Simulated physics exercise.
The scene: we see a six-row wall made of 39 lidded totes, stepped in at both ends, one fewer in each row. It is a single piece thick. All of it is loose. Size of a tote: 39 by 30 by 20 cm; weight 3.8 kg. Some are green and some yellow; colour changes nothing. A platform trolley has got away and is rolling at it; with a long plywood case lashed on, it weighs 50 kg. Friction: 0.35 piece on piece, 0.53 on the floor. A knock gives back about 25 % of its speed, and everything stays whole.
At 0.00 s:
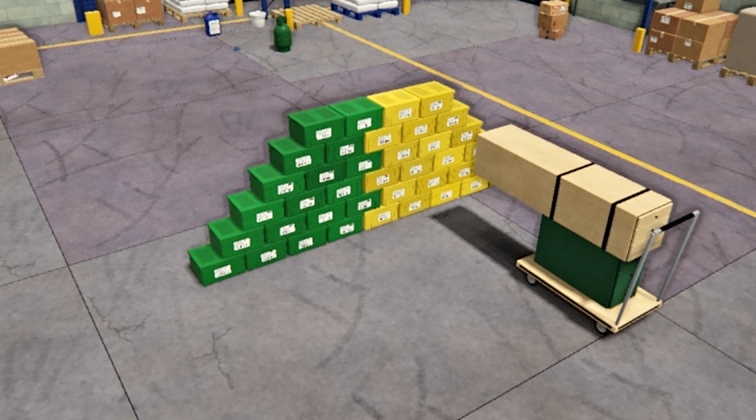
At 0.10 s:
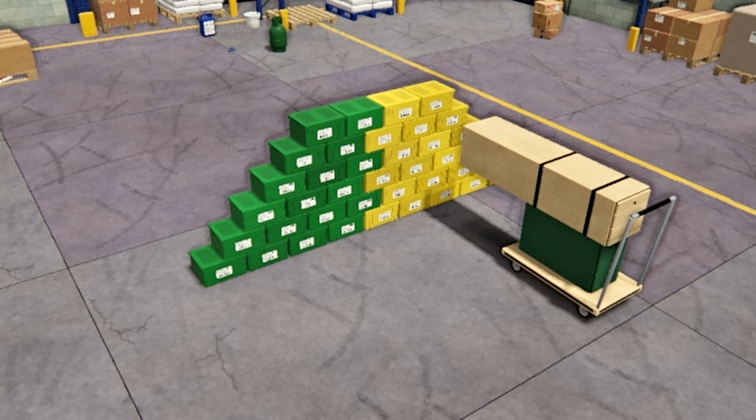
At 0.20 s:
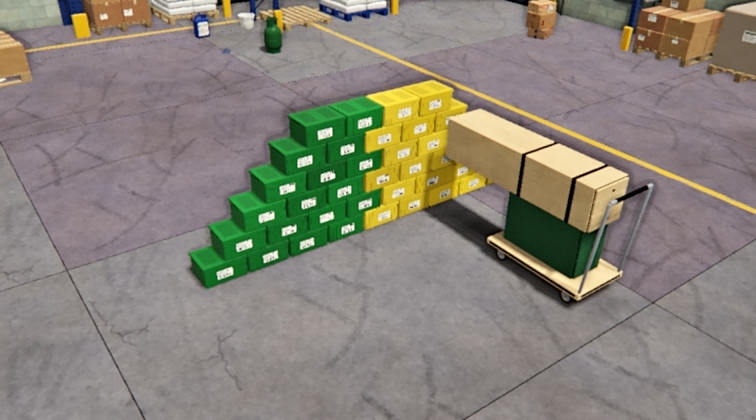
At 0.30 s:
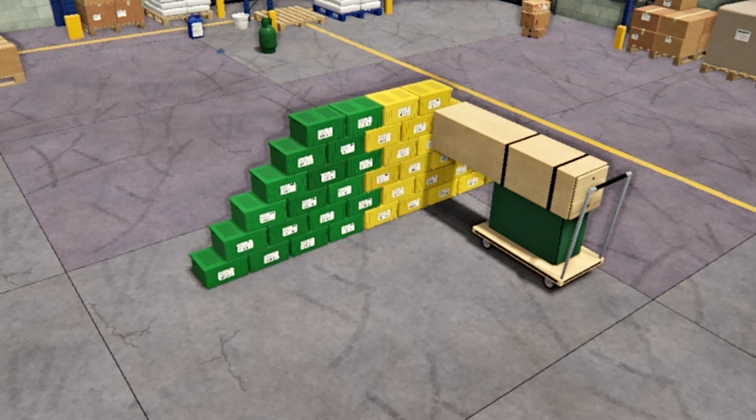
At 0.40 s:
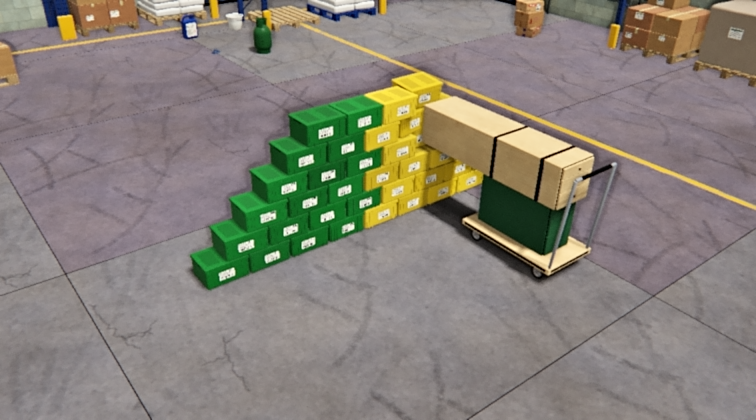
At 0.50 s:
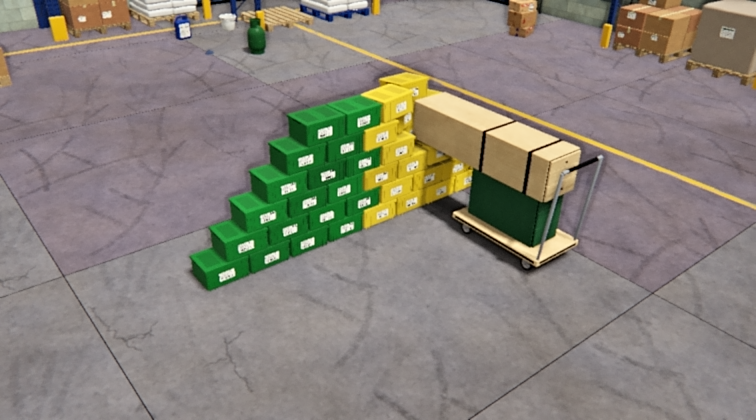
On a warehouse floor, a trolley carrying a long, strapped wooden case over a green block rolls leftward toward a stepped wall of green and yellow totes. The case's front end meets the yellow side and pushes in, shoving a few upper yellow totes back while the green ones barely change.
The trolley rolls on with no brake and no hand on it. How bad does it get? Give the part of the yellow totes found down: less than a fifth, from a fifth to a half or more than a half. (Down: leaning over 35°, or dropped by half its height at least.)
The part is between a fifth and a half.
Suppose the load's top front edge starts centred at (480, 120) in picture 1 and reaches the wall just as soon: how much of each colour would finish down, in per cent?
In that case green 0, yellow 30 per cent.
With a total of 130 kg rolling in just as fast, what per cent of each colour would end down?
Then green 0, yellow 30 per cent.
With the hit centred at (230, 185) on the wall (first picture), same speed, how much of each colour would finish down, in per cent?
In that case green 0, yellow 0 per cent.
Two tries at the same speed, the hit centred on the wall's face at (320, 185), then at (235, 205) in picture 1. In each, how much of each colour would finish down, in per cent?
Green 50 then 10, yellow 10 then 0 per cent.
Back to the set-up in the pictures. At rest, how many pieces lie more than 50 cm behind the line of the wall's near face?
Roughly 6 of them.
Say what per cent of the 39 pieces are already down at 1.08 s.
By then 15 per cent.
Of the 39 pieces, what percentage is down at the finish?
Near 15 per cent.
Around 0.60 s, load 33 cm past the wall's line, still rolling; none of the 21 yellow totes down (0 of 39 in all colours); top yellow tote tipped 5°.
Around 0.80 s, load 53 cm past the wall's line, still rolling; 5 of the 21 yellow totes down (5 of 39 in all colours); top yellow tote tipped 21°.
Around 1.08 s, load 76 cm past the wall's line, still rolling; 6 of the 21 yellow totes down (6 of 39 in all colours); top yellow tote on its side.
Around 1.50 s, load 78 cm past the wall's line, stopped; 6 of the 21 yellow totes down (6 of 39 in all colours); top yellow tote upside down.
Finally (2.2 s), load 78 cm past the wall's line, stopped; 6 of the 21 yellow totes down (6 of 39 in all colours); top yellow tote upside down; top green tote unmoved. That is 29 per cent. Seen by the last camera, middles, top yellow tote near (340, 184), top green tote near (317, 126).
